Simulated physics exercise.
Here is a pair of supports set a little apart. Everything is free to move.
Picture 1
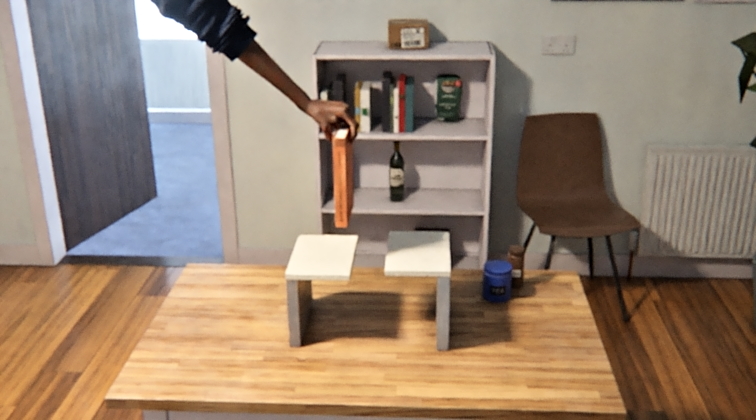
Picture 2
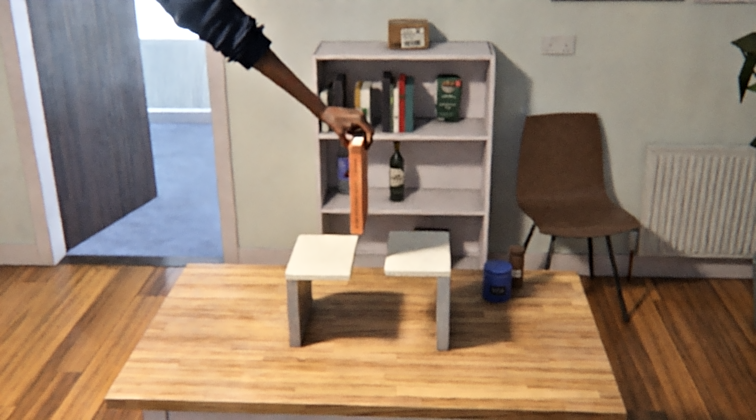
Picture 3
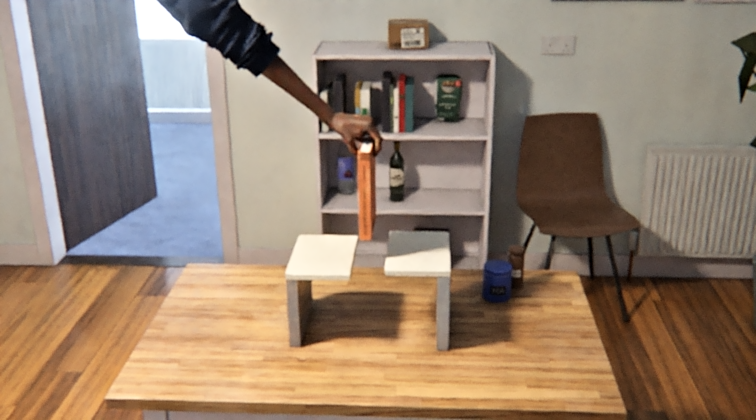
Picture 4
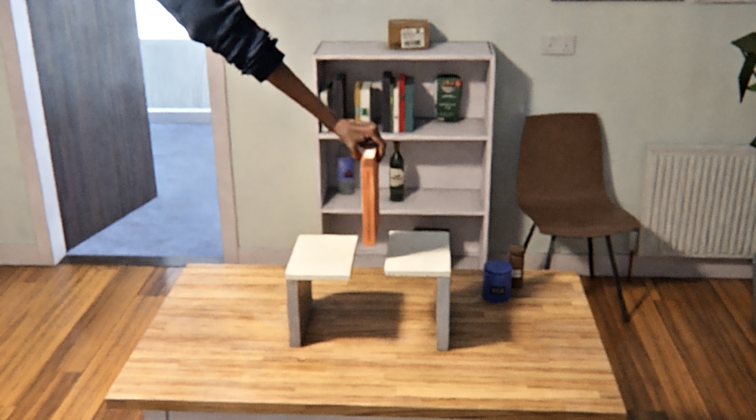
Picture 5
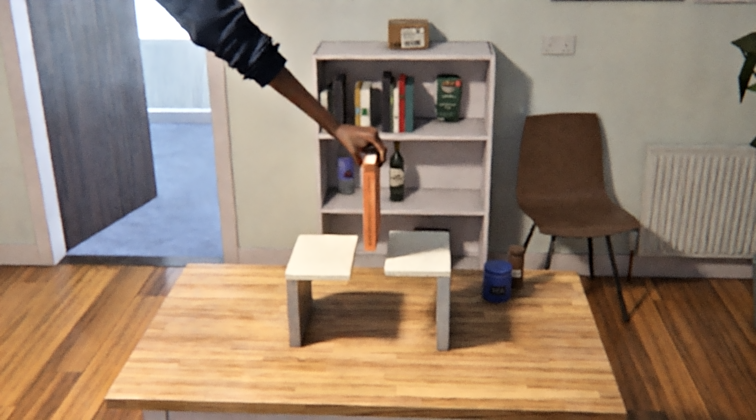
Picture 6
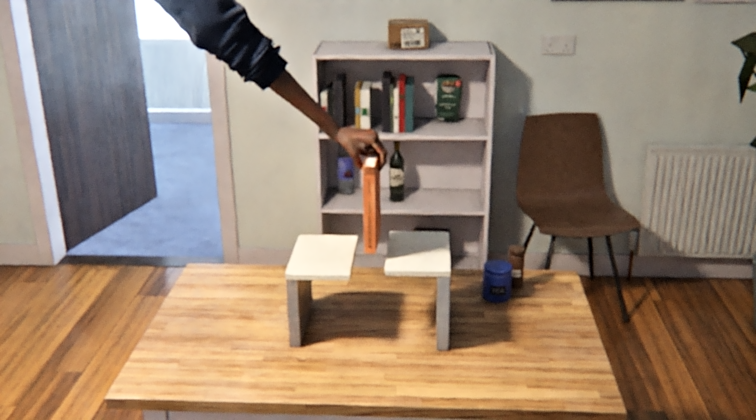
An arm in a dark sleeve reaches in from the upper left of a room, seen from the front and slightly above, gripping an upright orange book over a wooden table. Two pale-topped grey supports stand apart on the table, with a blue jar to their right and a bookshelf and brown chair behind. The hand carries the book rightward and slightly down, slows, then holds it still above the gap, while the camera stays fixed.
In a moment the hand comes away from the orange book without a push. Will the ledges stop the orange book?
It drops through.
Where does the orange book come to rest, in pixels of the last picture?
Around (373, 287).
Then, 0.20 s past the last view, orange book displaced a little near (372, 218).
Then, 0.30 s past the last view, orange book displaced about its own width near (373, 271).
Then, 0.40 s past the last view, orange book displaced well along near (373, 283).
Finally, moved from the start, orange book; the other 2 still in place. Final places as the last picture's camera would see them, orange book near (373, 287). The book goes down the gap.
